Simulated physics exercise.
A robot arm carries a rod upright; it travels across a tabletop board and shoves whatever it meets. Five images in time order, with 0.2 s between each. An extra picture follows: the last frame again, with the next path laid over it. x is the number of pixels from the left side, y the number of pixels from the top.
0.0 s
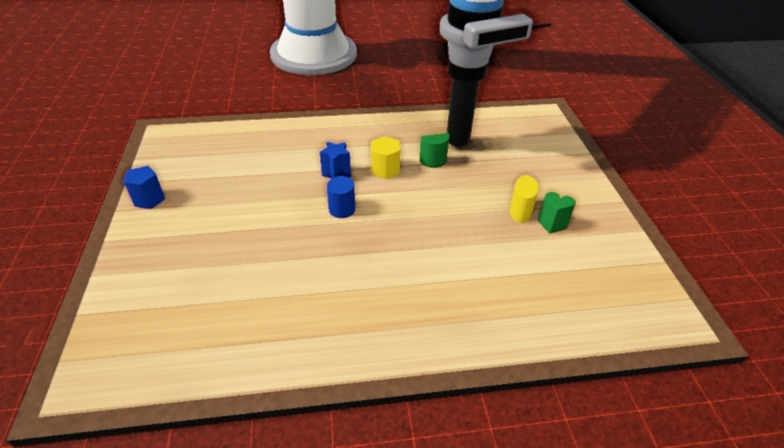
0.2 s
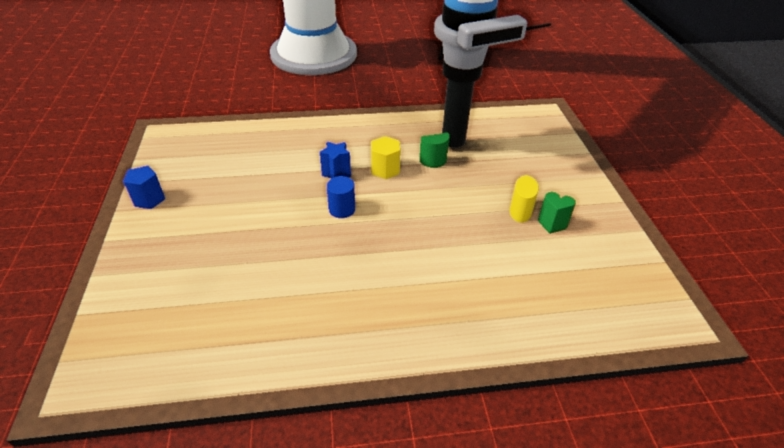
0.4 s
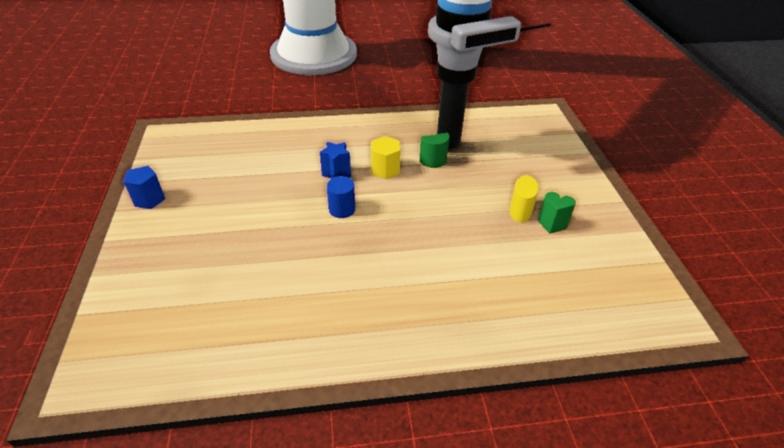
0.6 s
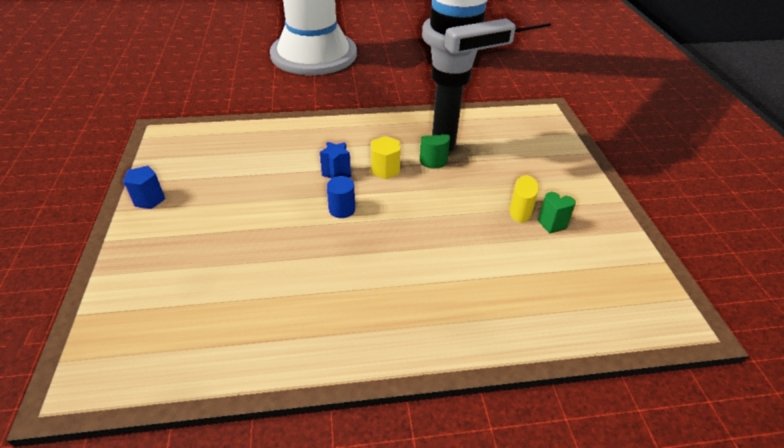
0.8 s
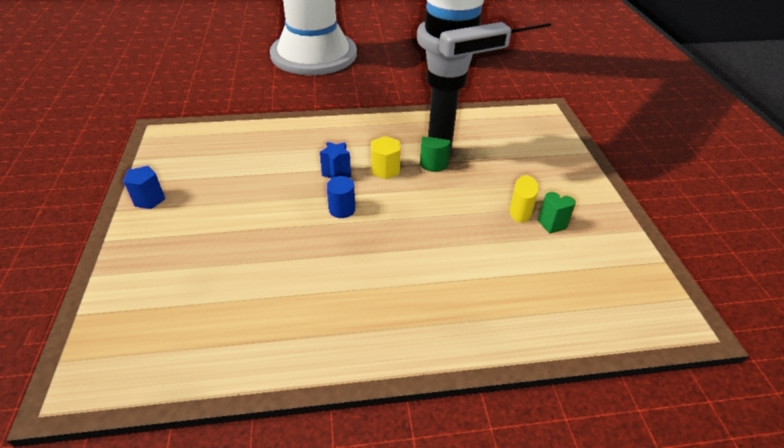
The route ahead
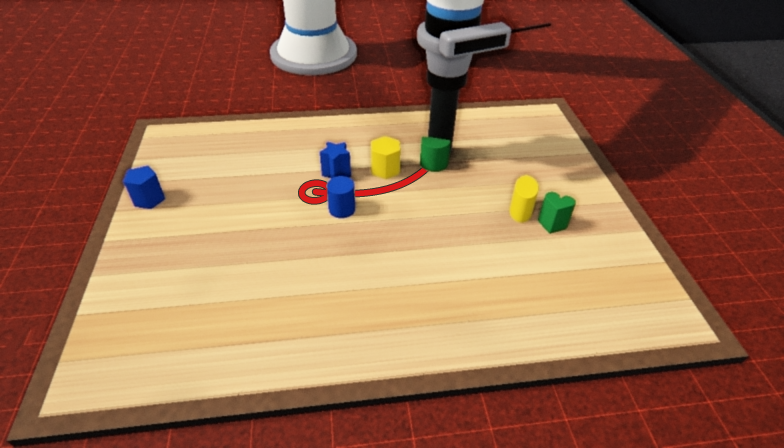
The black rod of a robot arm moves slightly left to the green block's edge.
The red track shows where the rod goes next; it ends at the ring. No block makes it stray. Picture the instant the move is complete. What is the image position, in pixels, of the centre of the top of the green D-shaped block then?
My best guess is (409, 174).
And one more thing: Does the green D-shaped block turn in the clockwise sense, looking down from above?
Final answer: No.
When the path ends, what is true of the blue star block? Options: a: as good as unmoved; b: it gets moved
The one that fits is a, as good as unmoved.
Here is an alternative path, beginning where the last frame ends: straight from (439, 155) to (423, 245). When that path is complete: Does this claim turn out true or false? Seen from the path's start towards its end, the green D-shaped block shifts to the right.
True - the claim holds.
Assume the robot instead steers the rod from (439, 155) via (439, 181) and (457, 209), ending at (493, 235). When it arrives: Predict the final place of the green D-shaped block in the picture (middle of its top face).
The centre of its top face lies at (423, 167).
The drawn path runs from (439, 155) through (412, 179) and (367, 193) to (315, 192).
On the path given first. One third of the way, rod (412, 174); green D-shaped block (412, 167), turned 15° anticlockwise.
Two thirds of the way, rod (367, 188); green D-shaped block (409, 174), turned 40° anticlockwise.
At the end, rod (315, 187); blue star block not moved; blue disc (336, 187); yellow six-sided block not moved; green D-shaped block (409, 174), turned 40° anticlockwise.
